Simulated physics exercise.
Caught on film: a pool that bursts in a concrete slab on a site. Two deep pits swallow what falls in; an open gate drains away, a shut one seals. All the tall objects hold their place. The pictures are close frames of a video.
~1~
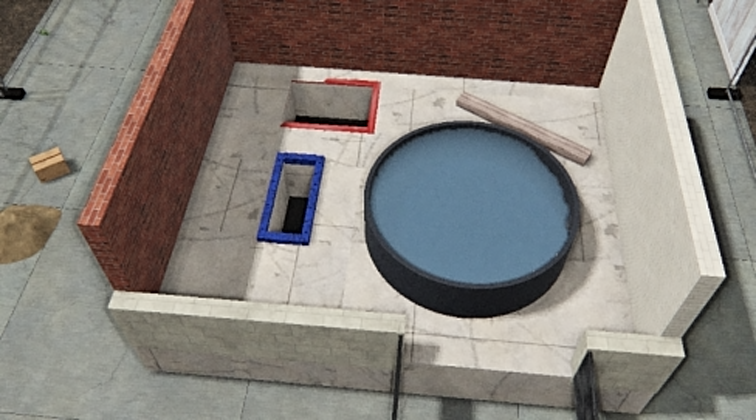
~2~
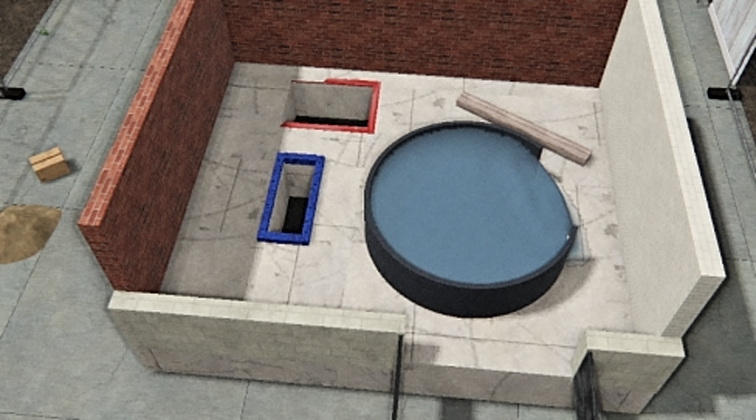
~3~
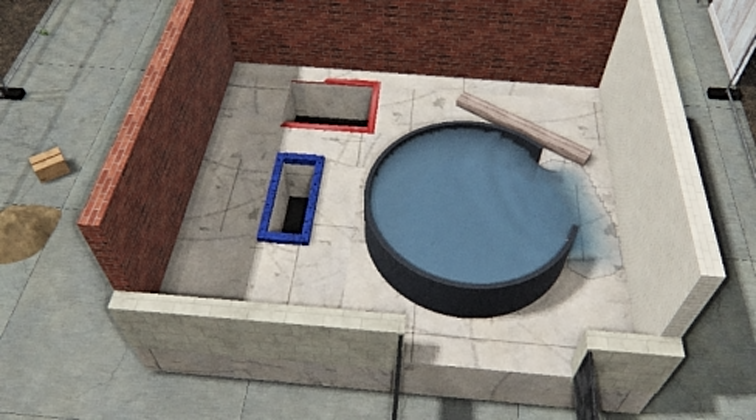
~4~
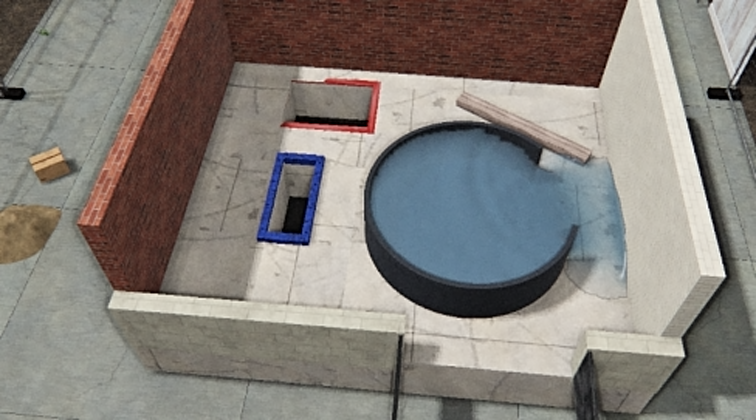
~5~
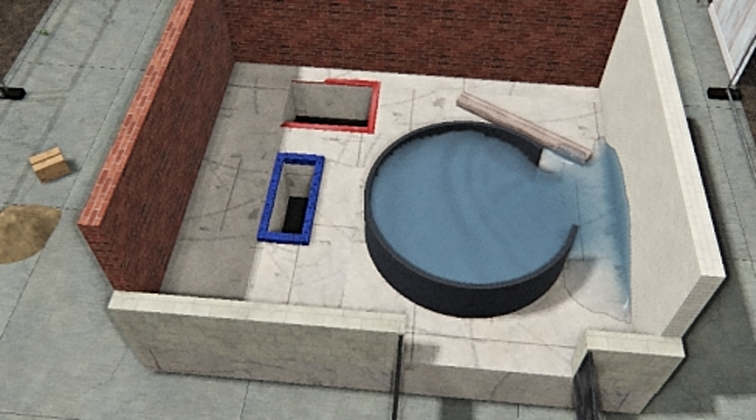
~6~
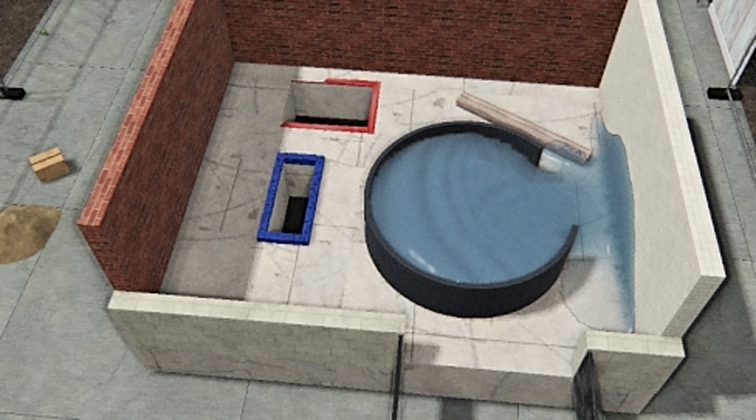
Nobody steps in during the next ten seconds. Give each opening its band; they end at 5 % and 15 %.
In the end: The gate takes over 15 %; the red pit takes over 15 %; the blue pit takes under 5 %.
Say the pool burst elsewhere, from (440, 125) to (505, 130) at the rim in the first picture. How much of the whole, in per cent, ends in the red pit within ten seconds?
In per cent: Red 35.
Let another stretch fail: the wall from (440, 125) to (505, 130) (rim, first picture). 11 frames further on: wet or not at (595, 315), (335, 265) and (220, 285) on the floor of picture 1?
As listed: Dry, free of water, dry.
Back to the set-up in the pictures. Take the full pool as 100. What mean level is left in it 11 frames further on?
Close to 56 %.
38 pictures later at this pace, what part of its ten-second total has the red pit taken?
Near 60 in a hundred.
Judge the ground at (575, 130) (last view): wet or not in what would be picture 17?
At that place: Wet.
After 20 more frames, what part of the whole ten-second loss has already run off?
I make it 20 per cent.
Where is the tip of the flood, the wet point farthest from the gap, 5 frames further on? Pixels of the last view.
Near (592, 89).
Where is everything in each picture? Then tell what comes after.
In the first picture, the round pool at (471, 200) is whole and still.
In the second picture, water pours out at (562, 206) and has run to a hidden place.
In the third picture, the front is at (608, 267), out from the gap at (561, 208).
In the fourth picture, water pours out at (560, 209) and has run to (606, 161).
In the fifth picture, the front is at (603, 141), out from the gap at (560, 210).
In the sixth picture, the front is at (600, 120), out from the gap at (560, 209).
A moment on, water covers 25 % of the floor; the gate 0 %, the red pit 0 %, the blue pit 0 %.
Next, water covers 40 % of the floor; the gate 1 %, the red pit 0 %, the blue pit 0 %.
Then, water covers 65 % of the floor; the gate 5 %, the red pit 4 %, the blue pit 0 %.
Later, water covers 90 % of the floor; the gate 13 %, the red pit 13 %, the blue pit 0 %.
In the end, water covers 95 % of the floor; the gate 20 %, the red pit 22 %, the blue pit 0 %.
